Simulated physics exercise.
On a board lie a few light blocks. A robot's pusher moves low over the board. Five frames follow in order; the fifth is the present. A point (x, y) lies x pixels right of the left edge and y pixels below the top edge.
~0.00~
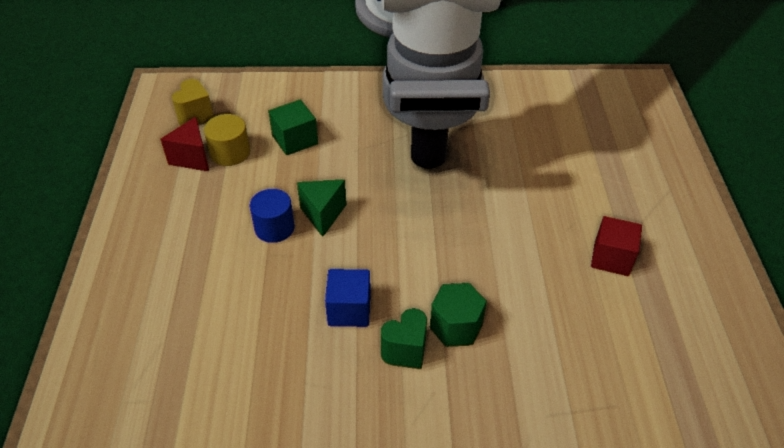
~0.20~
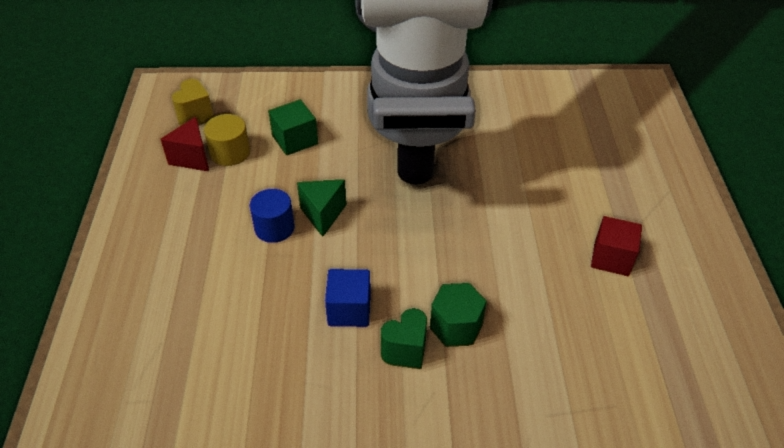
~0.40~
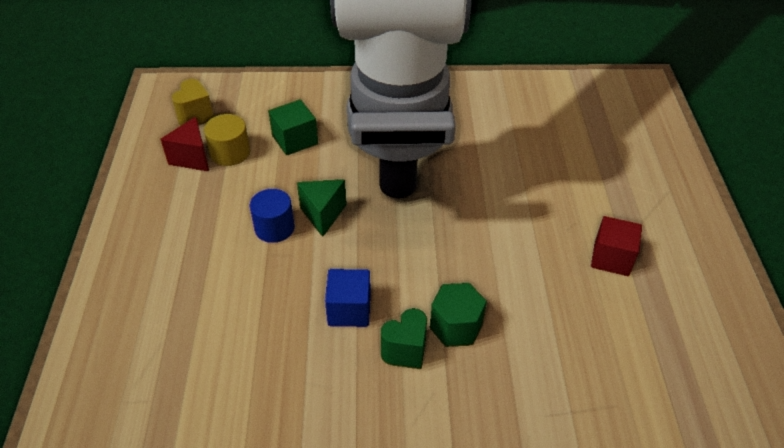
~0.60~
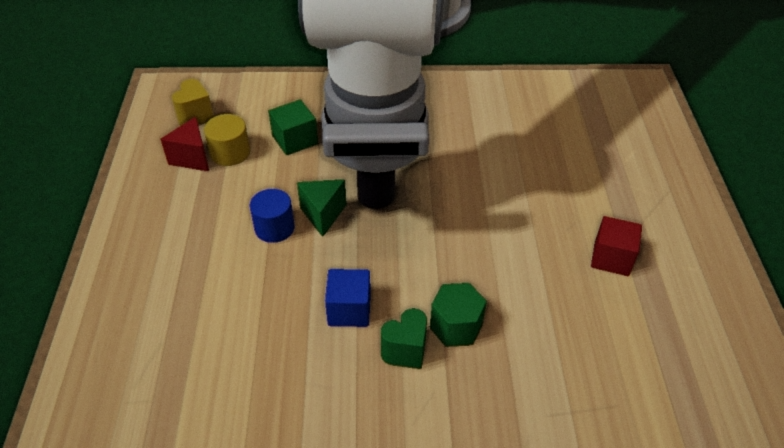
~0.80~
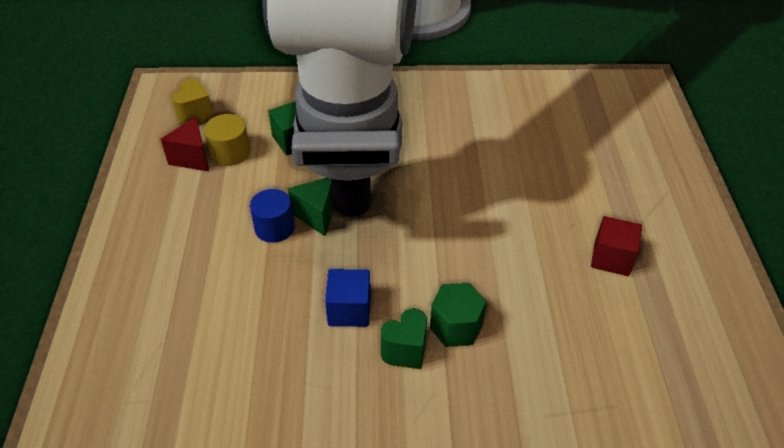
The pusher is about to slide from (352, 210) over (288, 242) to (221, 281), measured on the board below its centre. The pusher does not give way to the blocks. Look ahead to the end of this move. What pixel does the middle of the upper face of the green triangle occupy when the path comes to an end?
The answer is (274, 191).
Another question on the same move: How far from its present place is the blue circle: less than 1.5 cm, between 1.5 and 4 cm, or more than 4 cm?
The blue circle ends up a moderate distance away, 1.5 to 4 cm.
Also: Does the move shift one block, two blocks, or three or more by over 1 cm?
It shifts two blocks.
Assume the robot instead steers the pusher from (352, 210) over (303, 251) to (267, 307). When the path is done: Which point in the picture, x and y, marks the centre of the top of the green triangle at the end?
It should be at about (288, 193).
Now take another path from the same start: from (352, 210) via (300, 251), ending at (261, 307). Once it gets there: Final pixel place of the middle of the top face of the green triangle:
The centre of its top face lies at (291, 193).
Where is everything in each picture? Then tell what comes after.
In the first picture, tip of the pusher at (428, 157), middles of tops, blue circle at (270, 202), green triangle at (321, 190), blue square at (348, 285).
In the second picture, pusher at (415, 172), nothing pushed.
In the third picture, pusher at (398, 186), nothing pushed.
In the fourth picture, pusher at (376, 196), nothing pushed.
In the fifth picture, pusher at (352, 203), blue circle at (270, 202), green triangle at (315, 191), blue square at (348, 285).
What follows on the original path. One third of the way, pusher at (307, 224); blue circle at (246, 207); green triangle at (278, 192), turned 25° clockwise.
Two thirds of the way, pusher at (263, 248); blue circle at (236, 207); green triangle at (274, 191), turned 40° clockwise.
At the end, pusher at (219, 274); blue circle at (236, 207); green triangle at (274, 191), turned 40° clockwise; blue square unmoved.
